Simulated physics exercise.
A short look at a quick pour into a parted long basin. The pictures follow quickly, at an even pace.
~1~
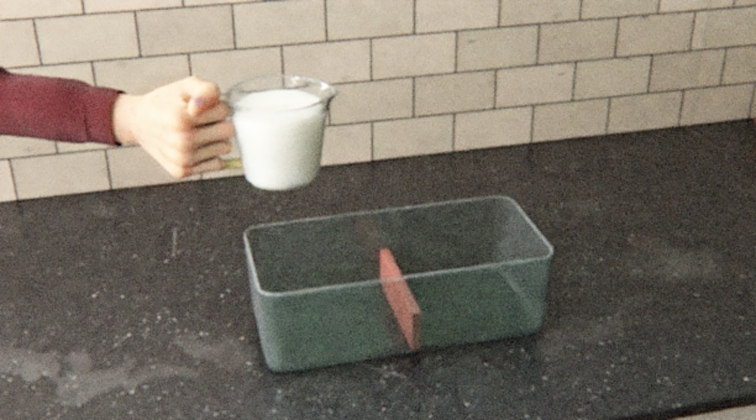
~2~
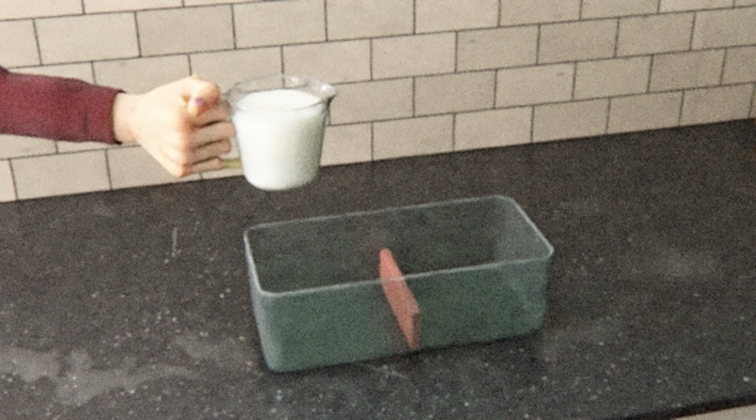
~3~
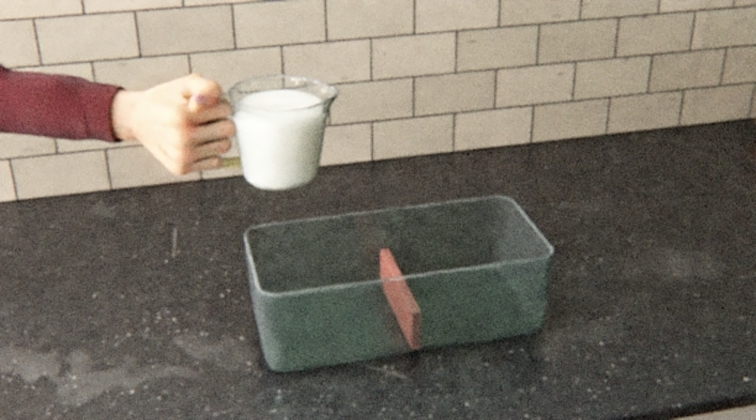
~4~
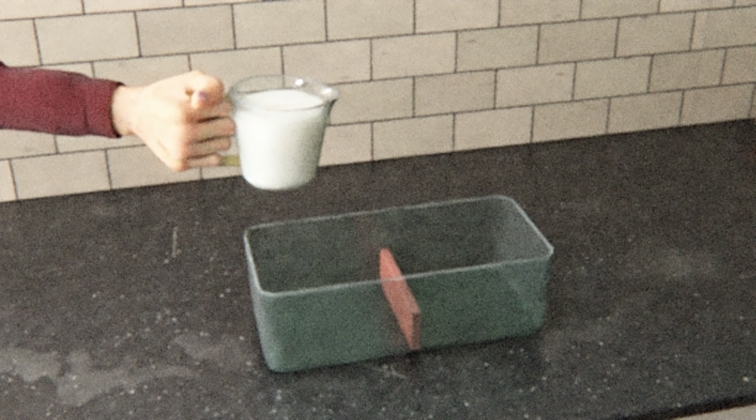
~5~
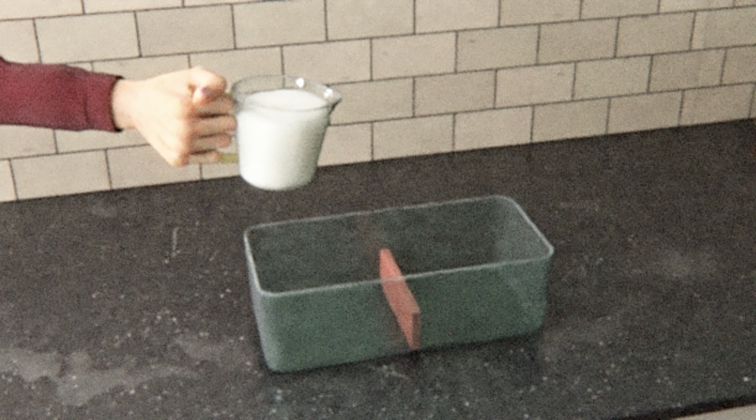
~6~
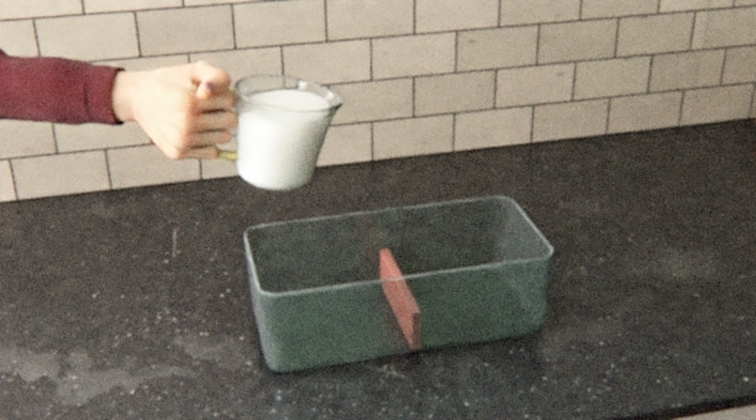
A hand in a dark red sleeve, at the left, holds a clear glass jug of white milk above a dark speckled countertop, seen from slightly above against cream brick-shaped tiles. Below the jug sits a long, greenish see-through basin with an upright reddish wall across its middle. The hand slowly tilts the jug a little to the right, while the basin and camera stay still.
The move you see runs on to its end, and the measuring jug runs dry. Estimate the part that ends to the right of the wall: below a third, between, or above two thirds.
In the end between a third and two thirds is right of the wall.
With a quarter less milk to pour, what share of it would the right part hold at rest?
Near 20 %.
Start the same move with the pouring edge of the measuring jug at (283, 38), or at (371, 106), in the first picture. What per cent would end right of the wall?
Roughly 5 per cent, and 80 per cent.
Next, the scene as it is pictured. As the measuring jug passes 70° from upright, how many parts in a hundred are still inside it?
About 65 per cent.
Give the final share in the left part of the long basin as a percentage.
Close to 55 per cent.
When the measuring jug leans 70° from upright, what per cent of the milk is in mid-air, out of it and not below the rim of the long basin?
It comes to 25 per cent or so.
A moment on, the measuring jug is tipped part way and 66 per cent is still to pour, 3 is left of the wall and 6 right of it.
Next, the measuring jug is tipped right over and 8 per cent is still to pour, 38 is left of the wall and 40 right of it.
Then the measuring jug is tipped right over and 0 per cent is still to pour, 57 is left of the wall and 41 right of it.
Later the measuring jug is tipped right over and 0 per cent is still to pour, 57 is left of the wall and 41 right of it.
In the end 57 per cent lies left of the wall, 41 right of it and 2 outside.
